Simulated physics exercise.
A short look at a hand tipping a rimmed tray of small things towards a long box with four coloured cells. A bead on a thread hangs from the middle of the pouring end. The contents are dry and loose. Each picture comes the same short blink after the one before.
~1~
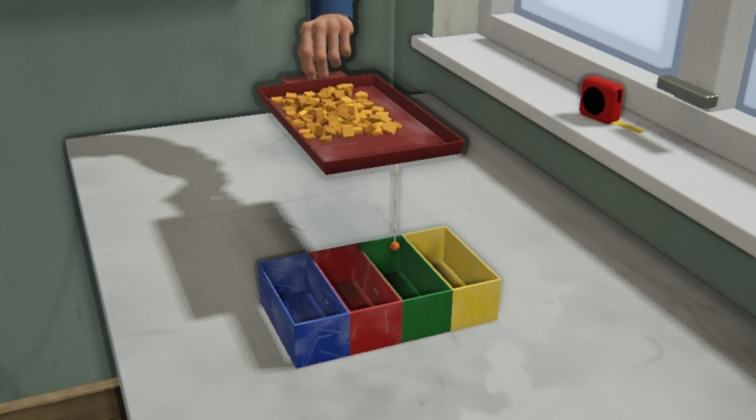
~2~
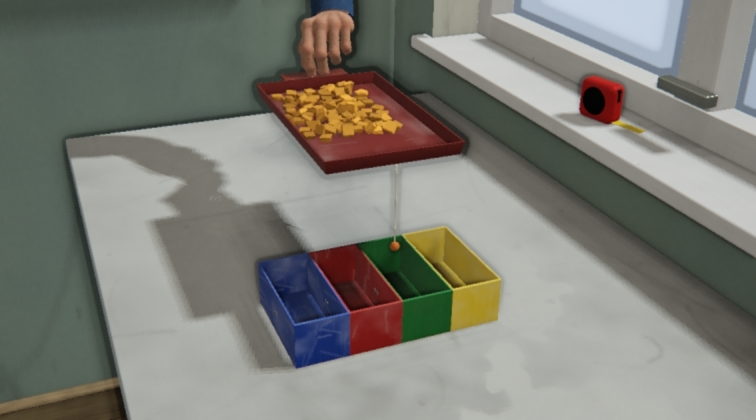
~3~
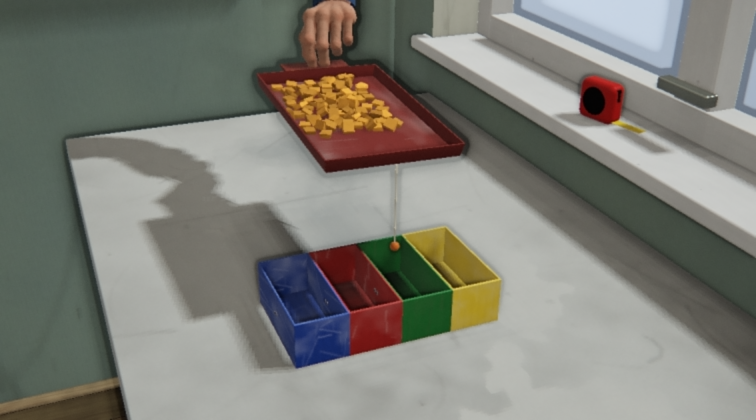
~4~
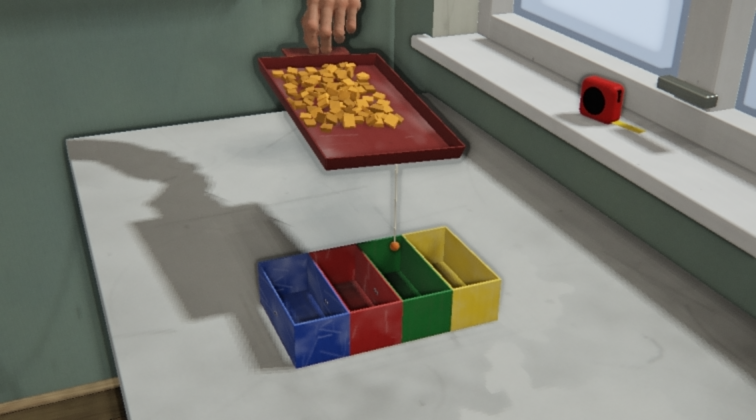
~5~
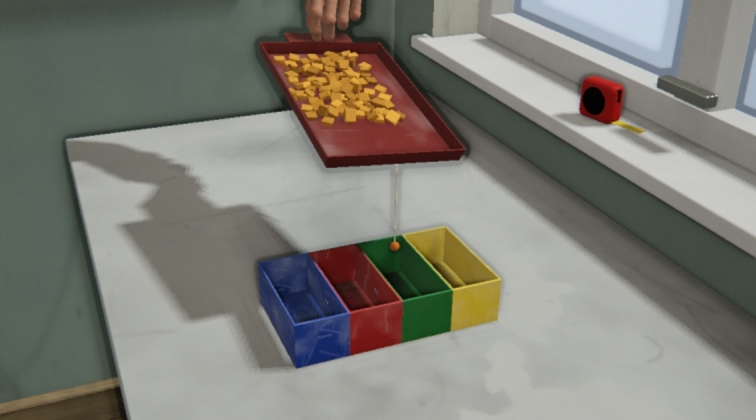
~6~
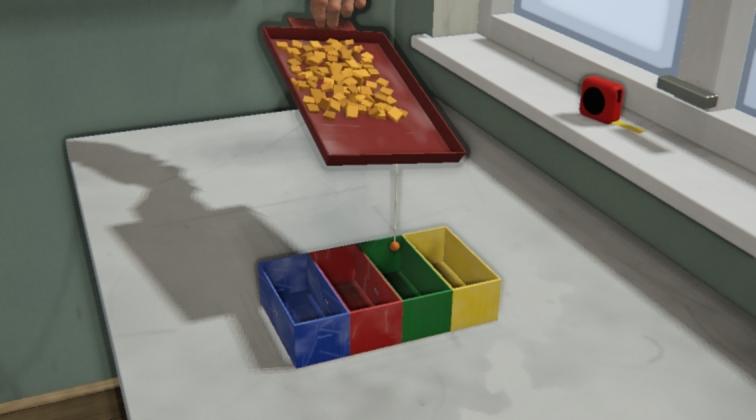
A hand slowly raises the back of a red tray of small orange pieces.
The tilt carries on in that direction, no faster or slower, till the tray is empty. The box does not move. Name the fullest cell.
Fullest: The yellow cell.
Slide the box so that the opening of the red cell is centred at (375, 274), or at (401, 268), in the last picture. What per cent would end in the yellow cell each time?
About 70 and 20 per cent.
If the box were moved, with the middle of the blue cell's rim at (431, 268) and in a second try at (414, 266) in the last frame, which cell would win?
One: That red cell. Two: That red cell.
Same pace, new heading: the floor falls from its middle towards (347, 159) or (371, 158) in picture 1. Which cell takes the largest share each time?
The first try: The cell in red. The second: Red.
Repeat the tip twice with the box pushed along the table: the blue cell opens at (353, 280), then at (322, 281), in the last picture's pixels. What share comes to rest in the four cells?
Near 100 % and 100 %.
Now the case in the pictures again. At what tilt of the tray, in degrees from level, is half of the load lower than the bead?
Around 90° of tilt.
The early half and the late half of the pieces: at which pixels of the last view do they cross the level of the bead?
The first part at (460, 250); the rest at (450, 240).
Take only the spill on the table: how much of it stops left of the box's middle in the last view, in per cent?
Near 0 %.
Just after the last frame, tray tipped steeply; the larger part on the tray; just a few in the yellow cell; roughly a quarter falling or outside the box.
A moment on, tray tipped past a quarter turn; roughly a third on the tray; roughly half in the yellow cell; about a tenth in the green cell; roughly a quarter falling or outside the box.
Further on, tray tipped past a quarter turn; the larger part in the yellow cell; about a tenth in the green cell; about a tenth falling or outside the box.
When it is over, tray tipped past a quarter turn; the larger part in the yellow cell; about a tenth in the green cell; not one in the blue cell; not one in the red cell; about a tenth outside the box.
